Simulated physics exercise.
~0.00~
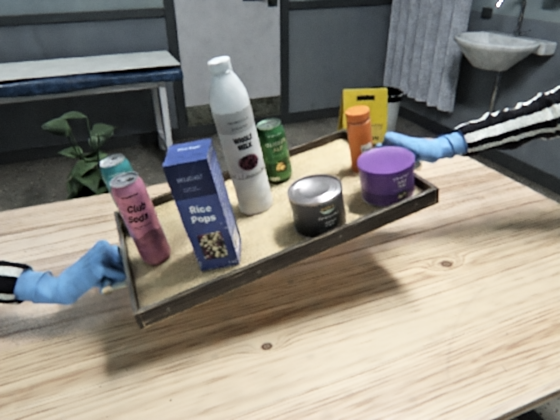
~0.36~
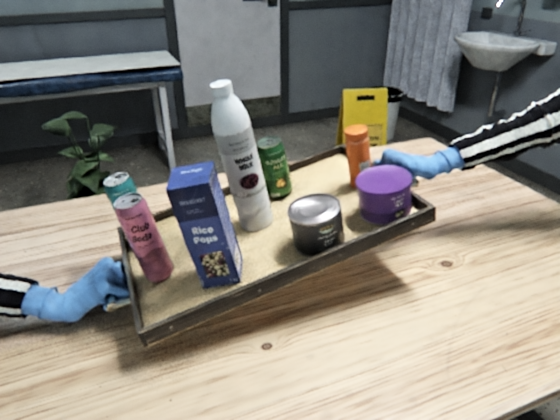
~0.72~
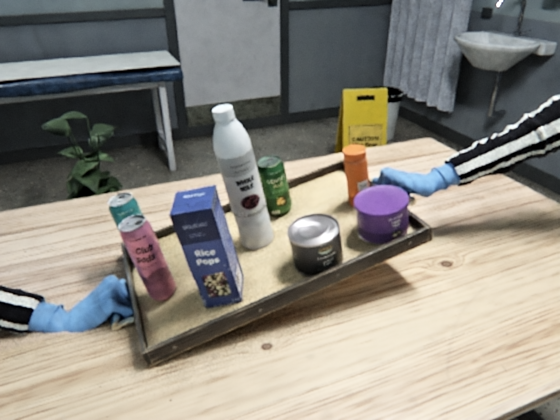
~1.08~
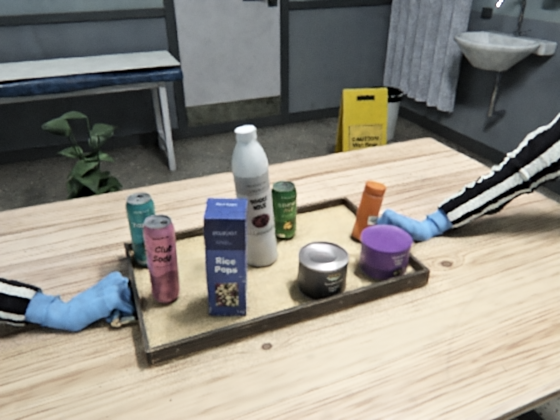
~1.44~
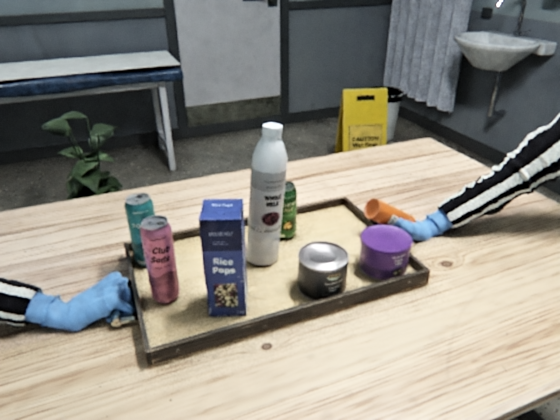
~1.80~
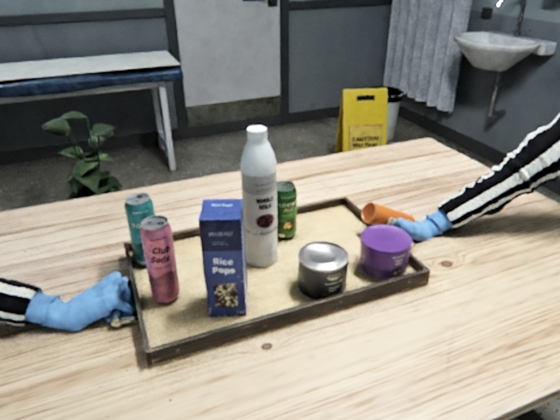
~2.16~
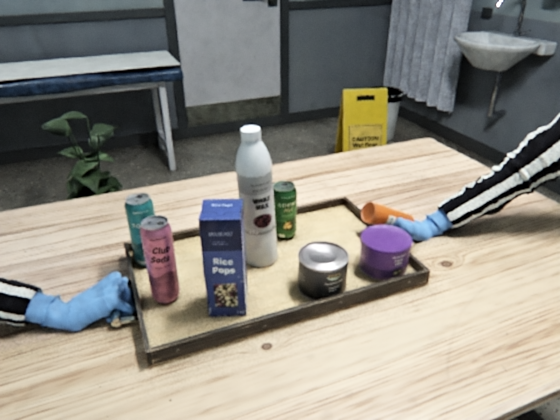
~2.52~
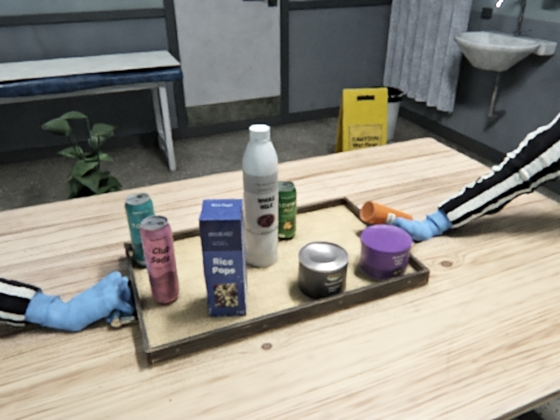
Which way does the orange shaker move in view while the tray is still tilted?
It moves down, along with the right side of the tray it stands on.
